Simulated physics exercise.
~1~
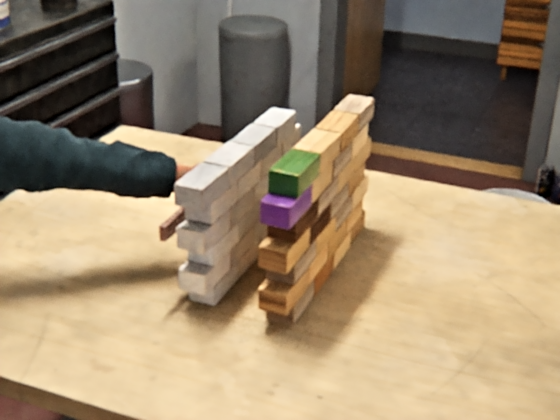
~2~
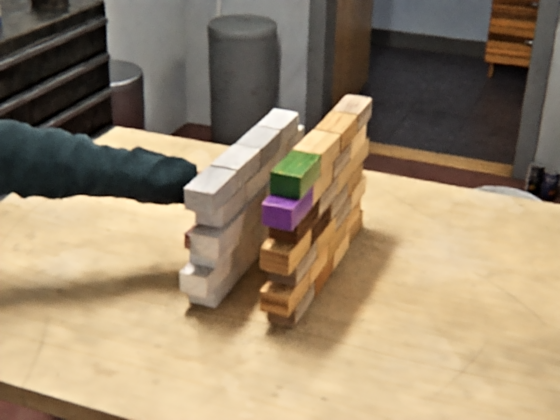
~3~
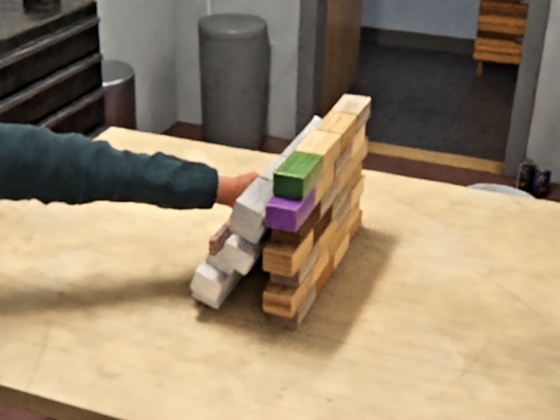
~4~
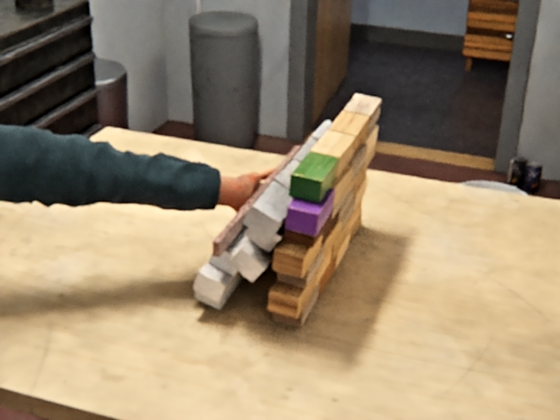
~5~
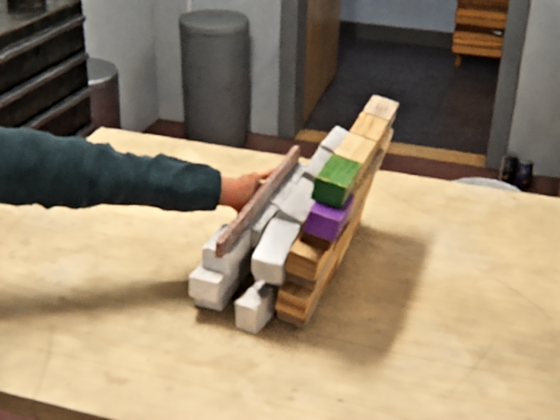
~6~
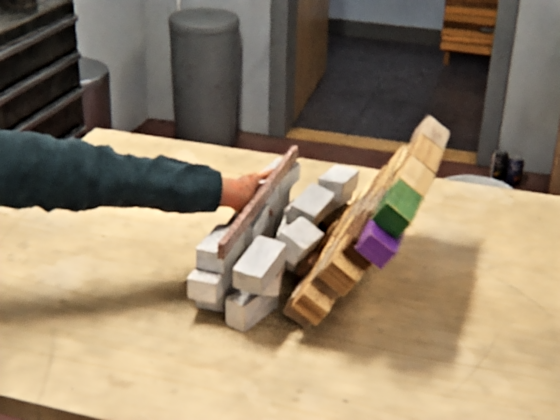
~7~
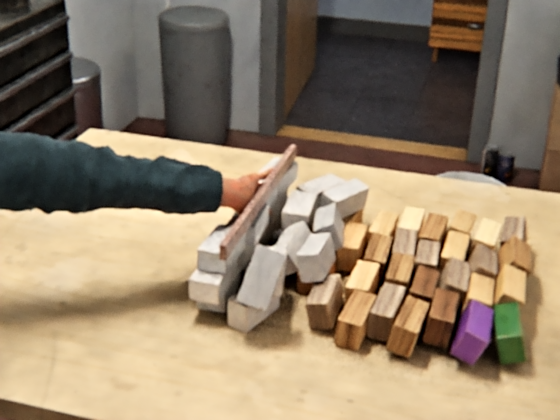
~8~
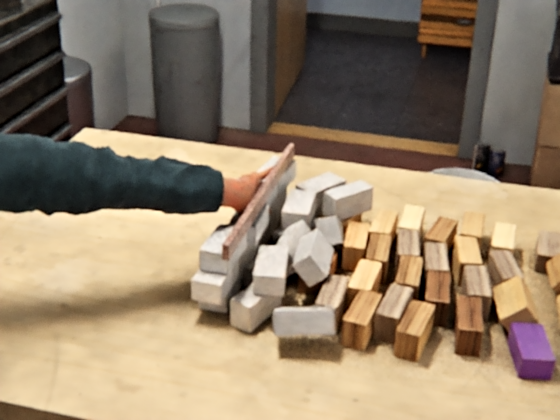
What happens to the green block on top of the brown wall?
It tilts over to the right with the brown wall and drops down to the table.
An arm in a dark green sleeve pushed a wooden strip against a pale block wall, tipping it into the brown wall beside it, which leaned right and toppled, scattering its blocks, including the green and purple ones, across the table.
